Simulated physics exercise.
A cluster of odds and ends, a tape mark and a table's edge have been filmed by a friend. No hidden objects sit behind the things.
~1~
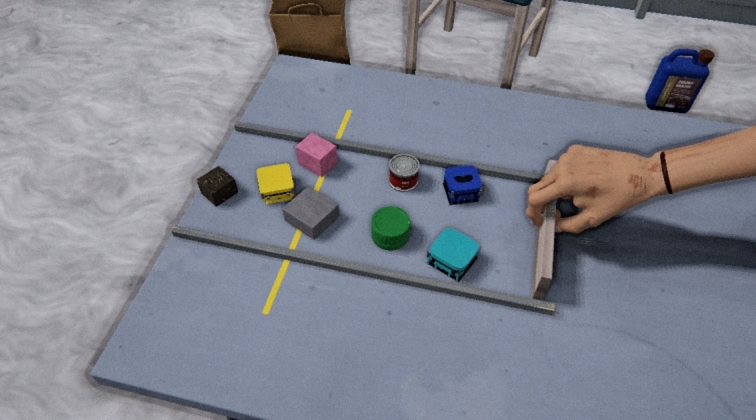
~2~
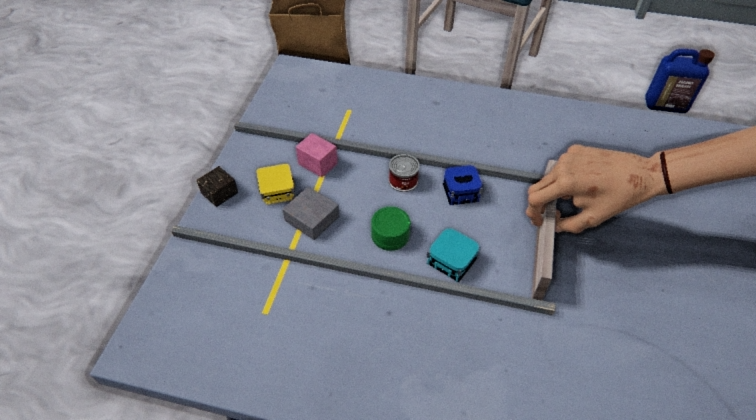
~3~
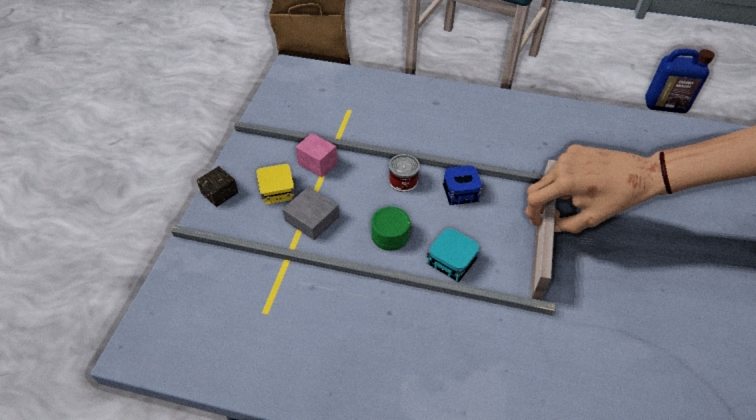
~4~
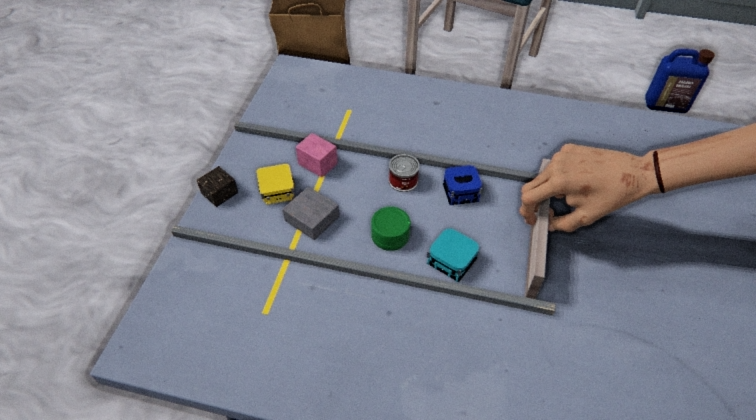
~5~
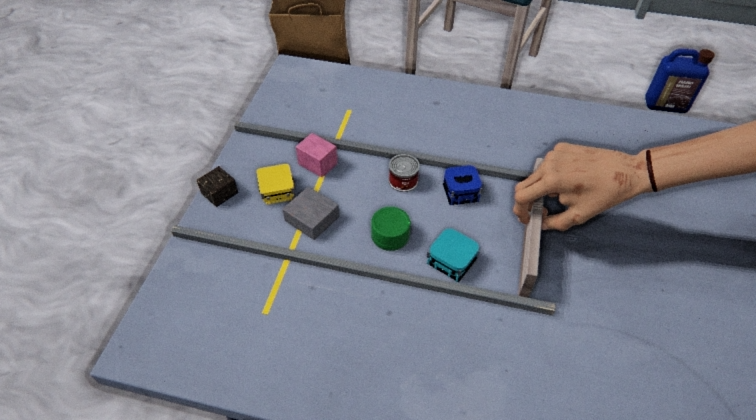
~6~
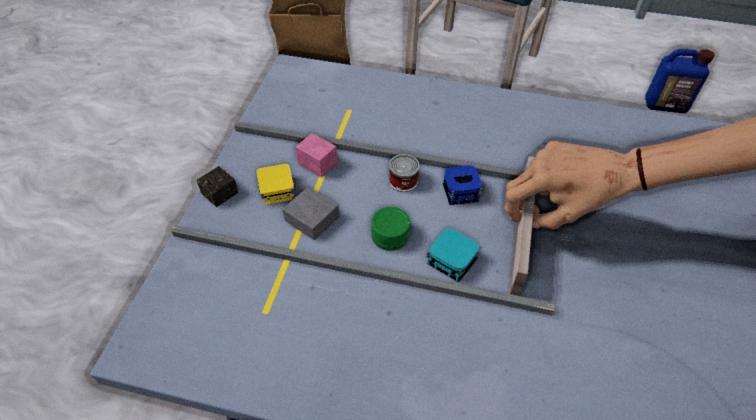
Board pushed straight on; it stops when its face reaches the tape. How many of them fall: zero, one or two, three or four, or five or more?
Zero.
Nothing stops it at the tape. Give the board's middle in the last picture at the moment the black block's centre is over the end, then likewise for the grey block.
Near (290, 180) and (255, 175).
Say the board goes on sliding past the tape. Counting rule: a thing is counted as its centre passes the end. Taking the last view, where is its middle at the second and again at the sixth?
(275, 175) and (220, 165).
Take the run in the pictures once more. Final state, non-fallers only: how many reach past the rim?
The answer comes to 1.
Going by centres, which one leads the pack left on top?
The black block is foremost.
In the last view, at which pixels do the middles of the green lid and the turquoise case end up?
The first near (290, 201), the second near (278, 230).
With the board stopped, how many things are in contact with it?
It's 3 of them.
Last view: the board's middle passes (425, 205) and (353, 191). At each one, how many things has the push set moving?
I count 4 first and 7 after.
A little later, none off yet; black block at rest near (218, 186); yellow case at rest near (276, 184); pink block at rest near (317, 155).
When it is over, the number that fall off is zero.
